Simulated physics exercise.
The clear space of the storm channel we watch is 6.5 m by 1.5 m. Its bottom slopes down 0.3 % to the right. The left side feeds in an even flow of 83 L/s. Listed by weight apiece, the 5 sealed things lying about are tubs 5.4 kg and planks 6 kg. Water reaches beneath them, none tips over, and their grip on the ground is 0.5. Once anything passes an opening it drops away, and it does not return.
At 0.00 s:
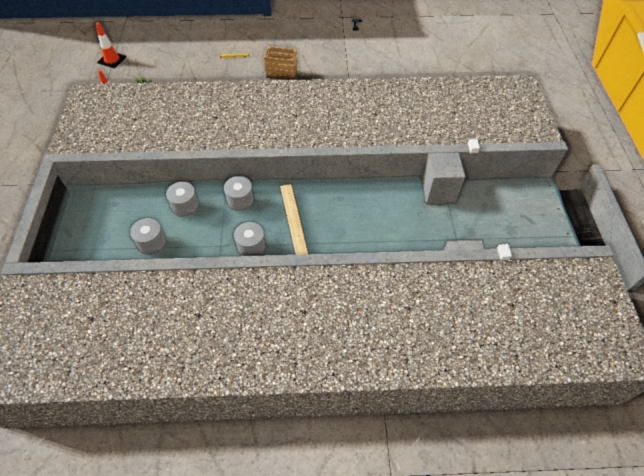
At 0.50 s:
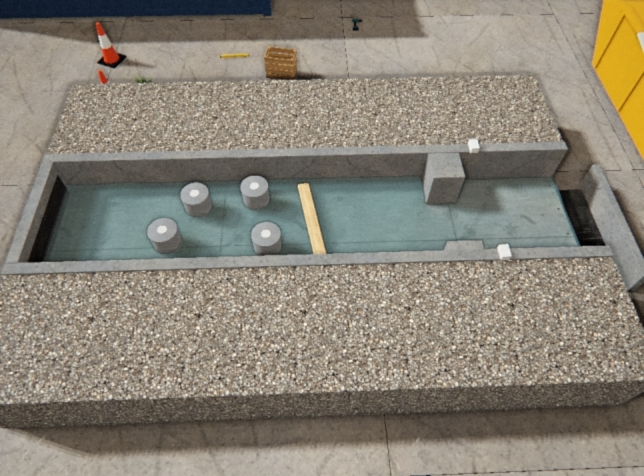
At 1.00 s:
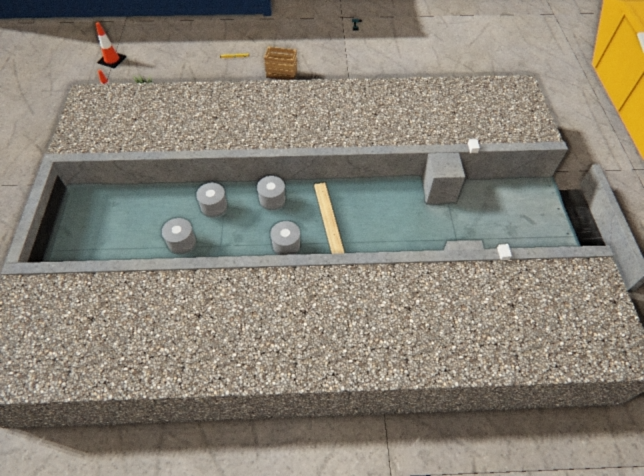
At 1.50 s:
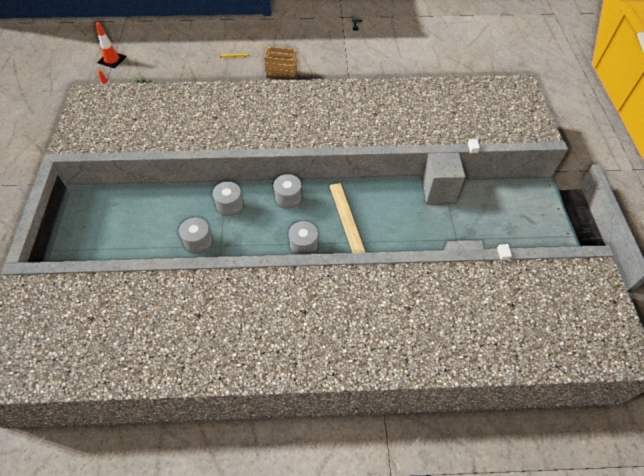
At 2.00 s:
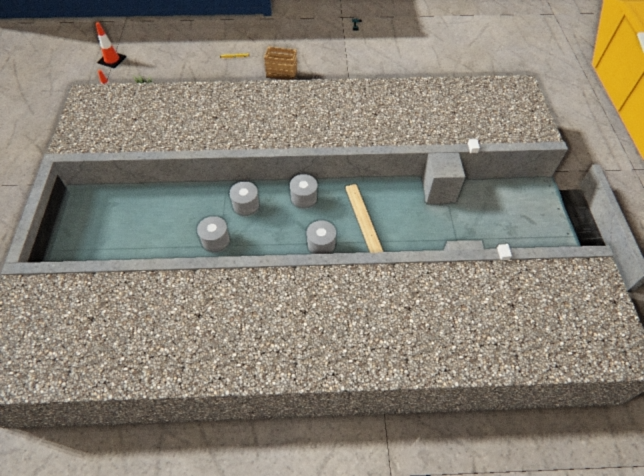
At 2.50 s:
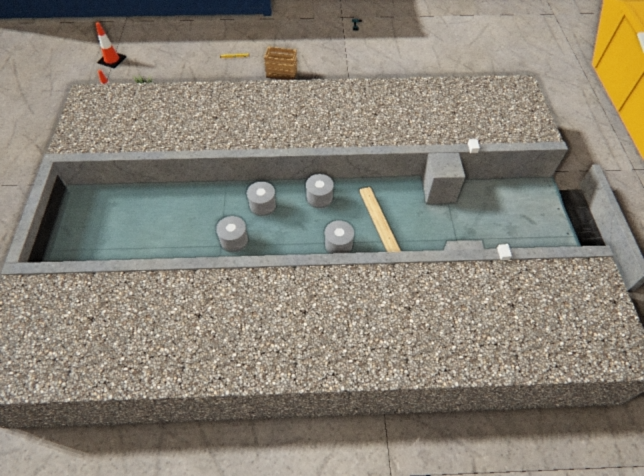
A stone-sided channel of shallow water carries four round grey tubs and a wooden plank steadily rightward.
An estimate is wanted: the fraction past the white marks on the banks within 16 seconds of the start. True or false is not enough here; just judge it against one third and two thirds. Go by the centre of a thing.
It lies below the lower mark.
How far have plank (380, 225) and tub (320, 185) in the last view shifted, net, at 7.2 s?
First: 150 cm. Second: 200 cm.
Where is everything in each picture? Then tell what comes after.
A plank at (294, 221), afloat; a tub at (249, 234) floats; 13 cm deep round most things; 0 of 5 have shifted, in the first frame.
A plank at (312, 219), afloat, 22 cm from its start; a tub at (266, 234), afloat, 20 cm from its start; about 1080 L in view; 5 of 5 have shifted, in the second frame.
A plank at (329, 219) floats, 45 cm from its start; a tub at (285, 233) floats, 44 cm from its start; about 1080 L in view; 5 of 5 have shifted, in the third frame.
A plank at (348, 219), afloat, 68 cm from its start; a tub at (303, 233), afloat, 65 cm from its start; about 1080 L in view; 5 of 5 have shifted, in the fourth frame.
A plank at (365, 221) floats, 90 cm from its start; a tub at (321, 233), afloat, 87 cm from its start; 13 cm deep round most things; 5 of 5 have shifted, in the fifth frame.
A plank at (381, 223), afloat, 111 cm from its start; a tub at (340, 233), afloat, 108 cm from its start; 14 cm deep round most things; 5 of 5 have shifted, in the sixth frame.
After 3.5 s 0 of 5 are over the mark; 5 afloat.
After 7.2 s 0 of 5 are over the mark; 5 afloat.
After 12.0 s 0 of 5 are over the mark; 5 afloat.
After 16.0 s 0 of 5 are over the mark; 5 afloat.
